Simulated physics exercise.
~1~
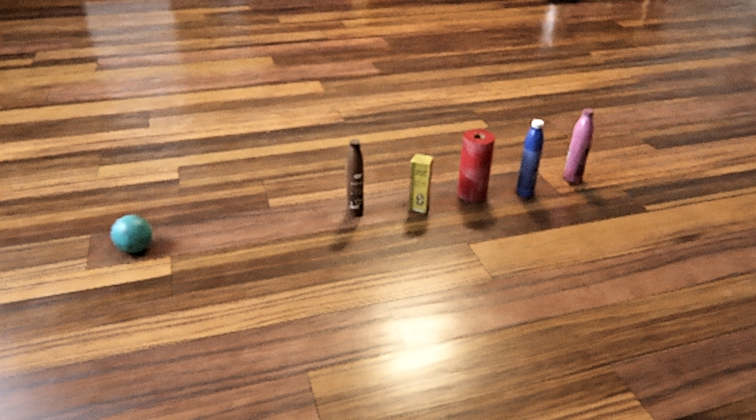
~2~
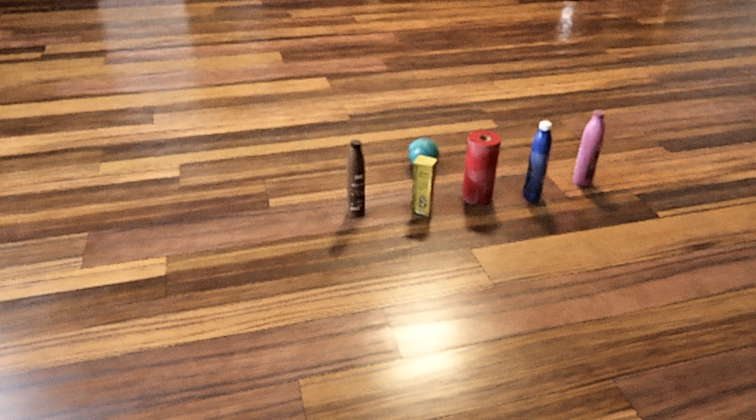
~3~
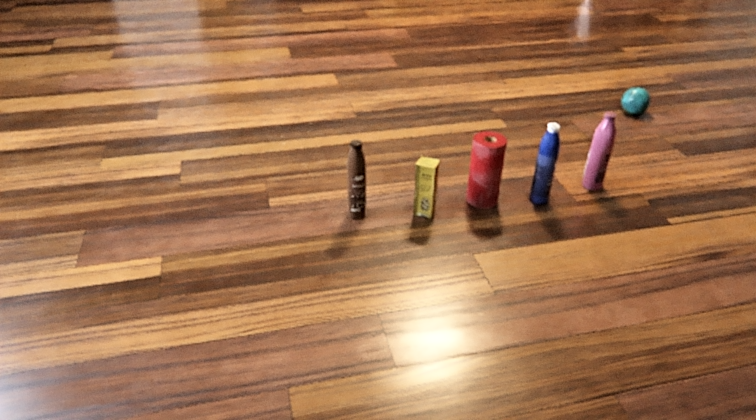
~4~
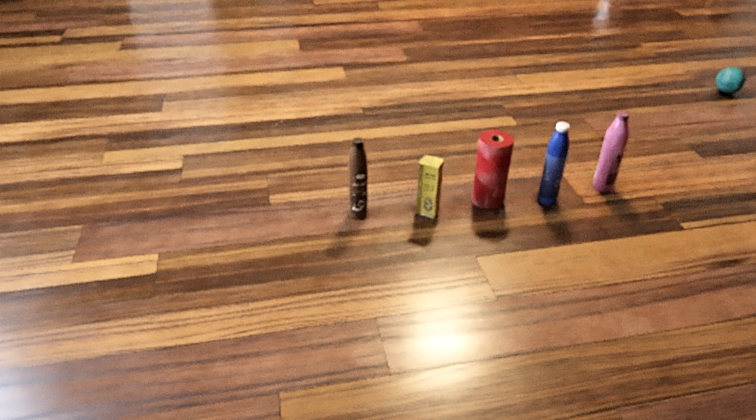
On a glossy wooden floor, a turquoise ball rolls rightward behind five upright bottles and containers, leaving them all standing.
